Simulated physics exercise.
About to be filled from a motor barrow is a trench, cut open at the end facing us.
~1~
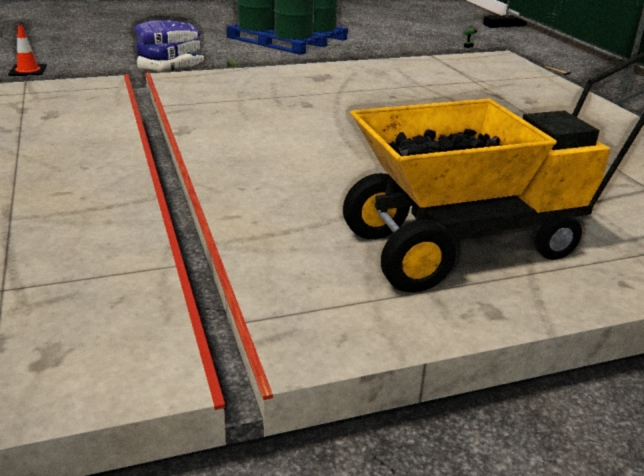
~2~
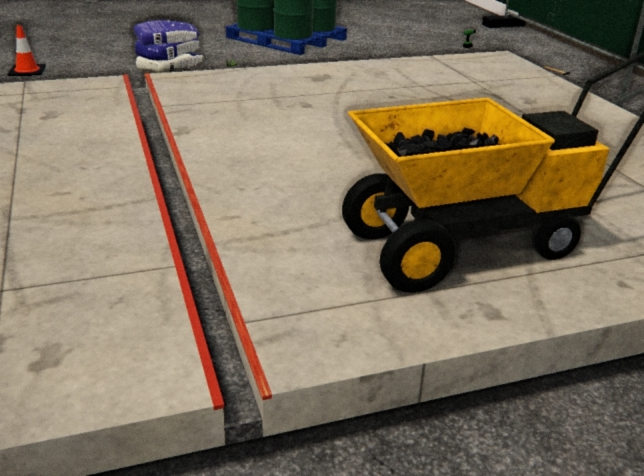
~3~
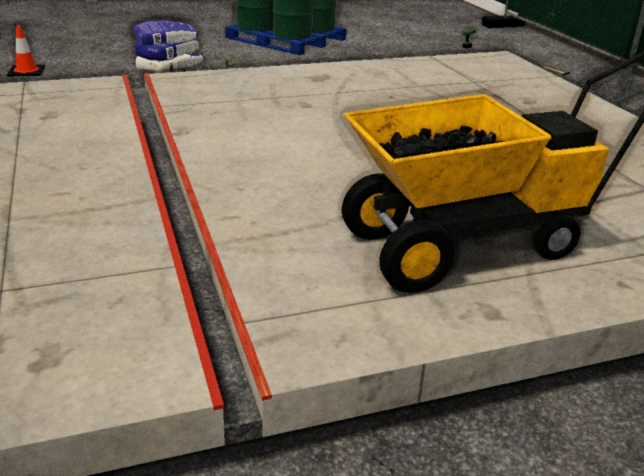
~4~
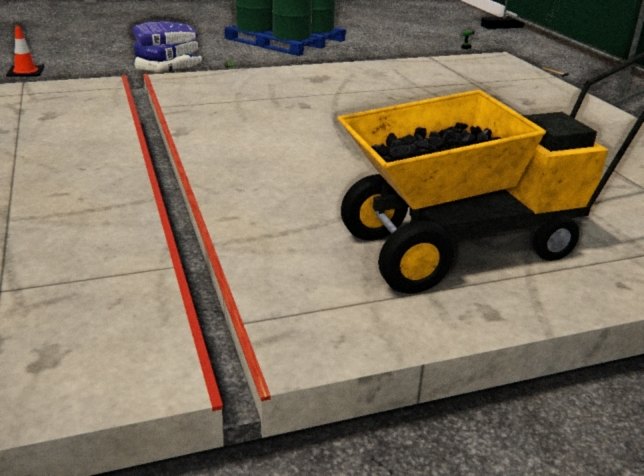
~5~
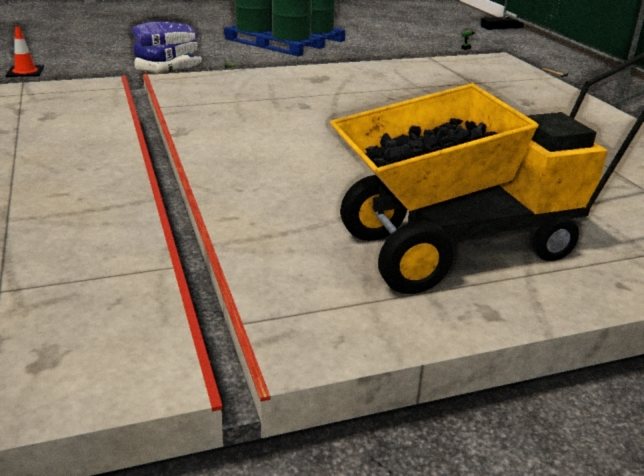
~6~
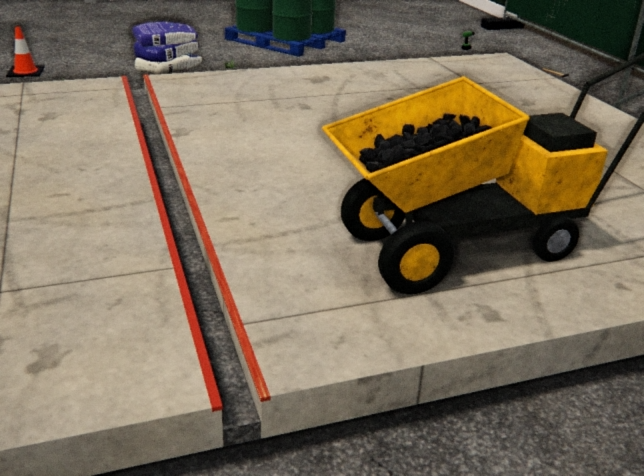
On a concrete slab beside a narrow trench, a yellow skip of black lumps tilts forward.
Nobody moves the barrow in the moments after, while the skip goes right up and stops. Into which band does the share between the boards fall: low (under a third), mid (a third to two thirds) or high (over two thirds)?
The low band.
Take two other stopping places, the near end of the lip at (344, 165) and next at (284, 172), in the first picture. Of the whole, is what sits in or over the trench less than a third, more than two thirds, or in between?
Lab note - position 1: The middle third; position 2: Below one third.
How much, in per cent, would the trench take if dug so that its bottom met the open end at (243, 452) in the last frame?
Around 10 per cent.
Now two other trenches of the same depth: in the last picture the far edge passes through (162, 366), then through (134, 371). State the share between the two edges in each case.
Lab note: Case 1 around 20 %, case 2 20 %.
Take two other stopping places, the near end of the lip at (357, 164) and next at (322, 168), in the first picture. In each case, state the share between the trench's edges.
Some 50 in a hundred, then some 50 in a hundred.
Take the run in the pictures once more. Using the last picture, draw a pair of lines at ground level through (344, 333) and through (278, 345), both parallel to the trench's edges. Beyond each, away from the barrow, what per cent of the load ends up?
Close to 70 and 30 per cent respectively.
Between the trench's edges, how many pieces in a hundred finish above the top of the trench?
I'd say around 0 percent.
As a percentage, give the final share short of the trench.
Estimate: Some 50 percent.
Soon after the last picture, skip tipped steeply; all in the skip.
A little later, skip tipped right over; nearly all in the skip; a small part short of the trench.
Later still, skip tipped right over; about a third in the skip; about half short of the trench; a small part in or heaped over the trench; a stray few beyond it.
At rest, skip tipped right over; about a third in the skip; about half short of the trench; a small part in or heaped over the trench; a stray few beyond it.
